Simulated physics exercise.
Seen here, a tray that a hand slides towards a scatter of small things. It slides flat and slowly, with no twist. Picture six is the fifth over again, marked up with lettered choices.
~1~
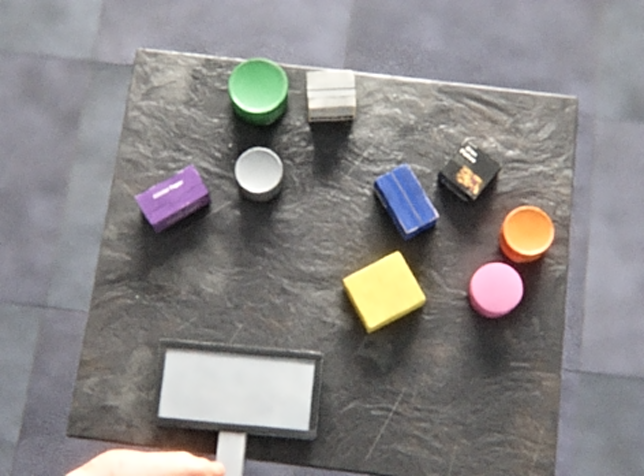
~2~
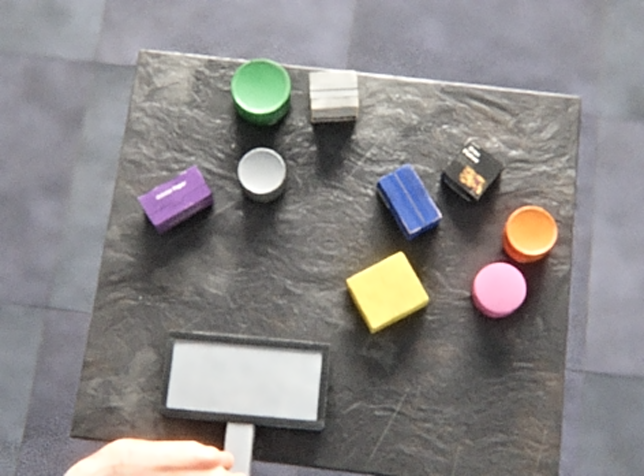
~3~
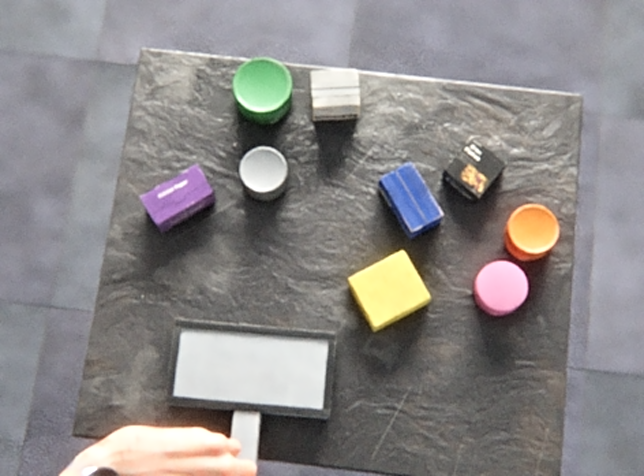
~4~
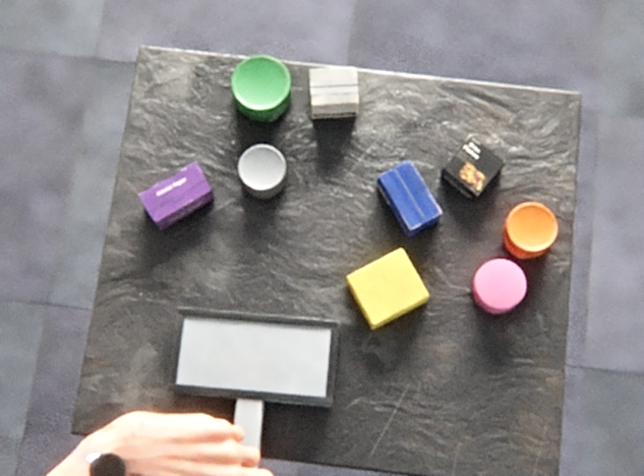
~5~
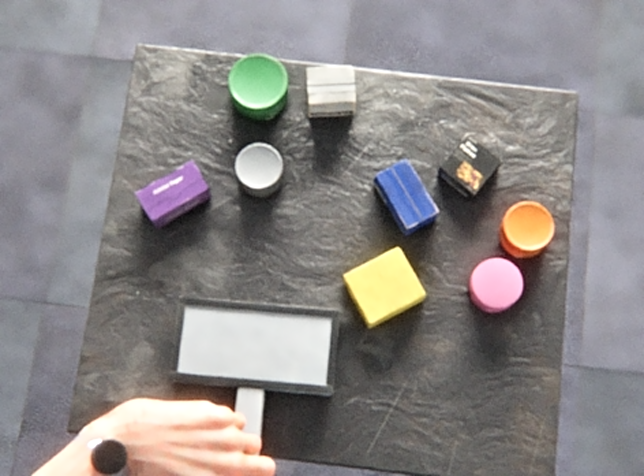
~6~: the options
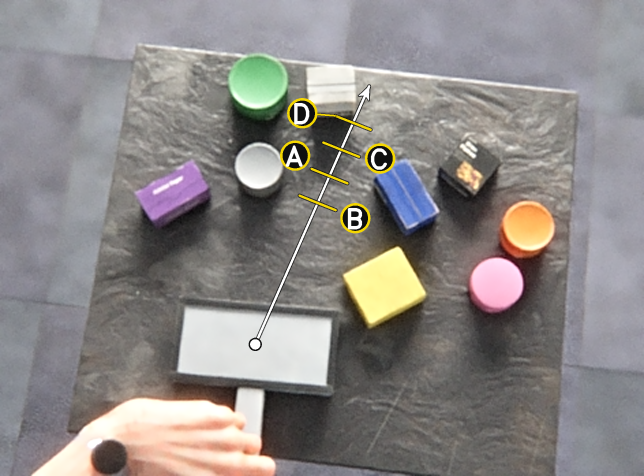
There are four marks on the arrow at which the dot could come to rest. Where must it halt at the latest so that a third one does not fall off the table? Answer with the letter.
D is the last mark within the limit.
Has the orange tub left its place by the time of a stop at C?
By then, no.
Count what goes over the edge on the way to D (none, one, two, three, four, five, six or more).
One.
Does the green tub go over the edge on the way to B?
By then, no.
On the marked copy, A at (330, 176); B at (317, 203); C at (341, 149); D at (353, 123); the arrow from (255, 344) to (369, 86); the white dot at (255, 344).
With D. Early on, tray (293, 264); yellow block (402, 276); white box (331, 91).
Further on, tray (328, 185); green tub (258, 72); grey jar (272, 120).
At the end, tray (353, 128); green tub over the edge; grey jar (294, 64); one fallen.
As for the rest, A is within the limit but short; B is within the limit but short; C is within the limit but short.
